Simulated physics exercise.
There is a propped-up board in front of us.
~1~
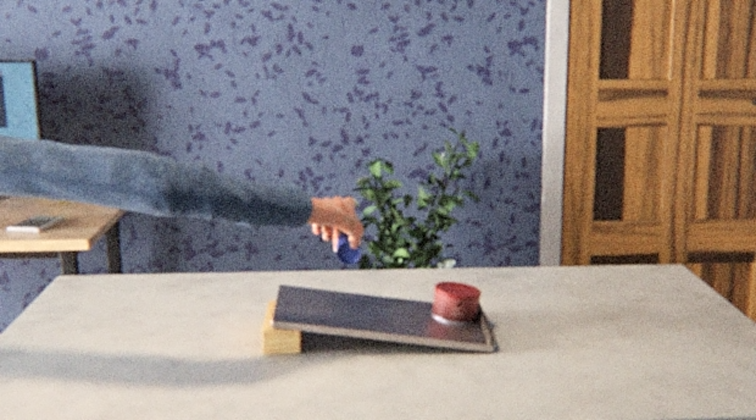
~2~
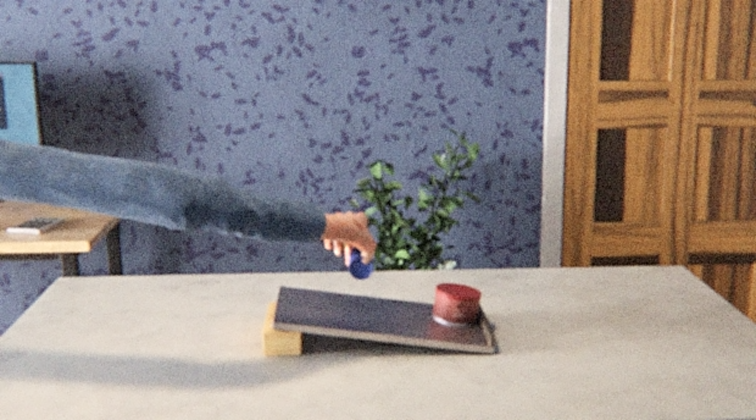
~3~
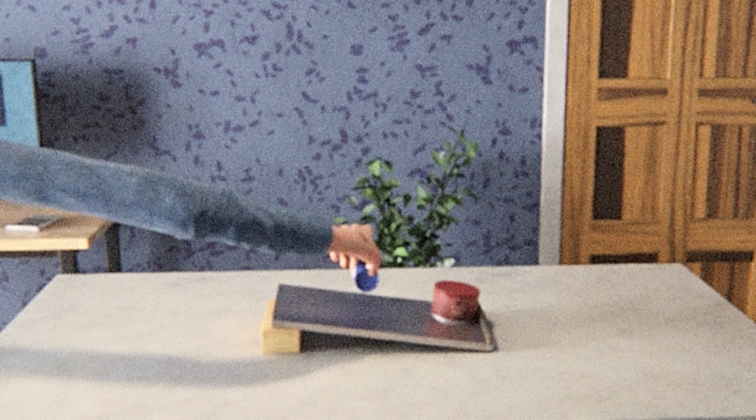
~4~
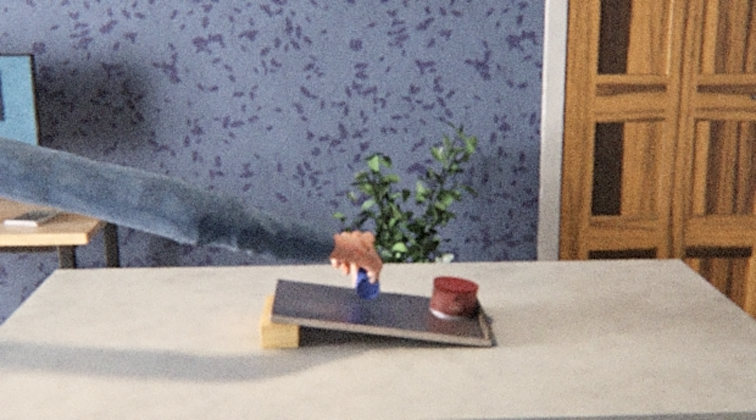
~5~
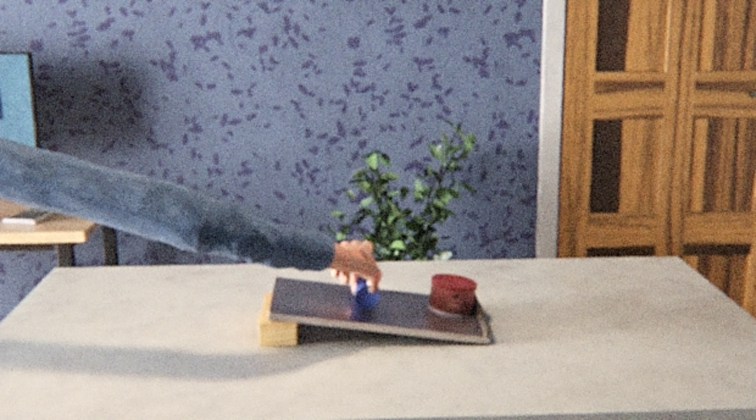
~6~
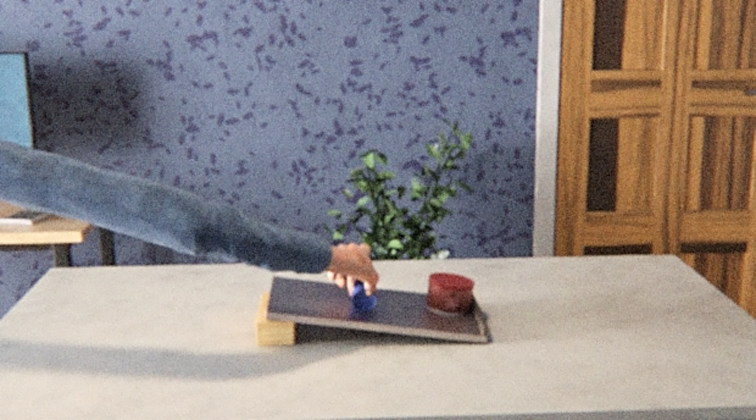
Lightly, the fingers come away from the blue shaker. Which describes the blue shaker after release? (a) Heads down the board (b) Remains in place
Option a: Heads down the board.
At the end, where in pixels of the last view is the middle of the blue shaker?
Looks like it settles somewhere around (421, 299).
Then, 0.30 s on from there, blue shaker shifted a little near (374, 293).
Then, 0.50 s on from there, blue shaker shifted about its own width near (399, 296).
Then, 0.60 s on from there, blue shaker shifted well along near (416, 298).
Then, 0.70 s on from there, blue shaker shifted well along near (421, 299).
In the end, moved from the start, blue shaker; red tub unmoved. At the end, from the last picture's camera, blue shaker near (421, 299). The blue shaker runs down the board.
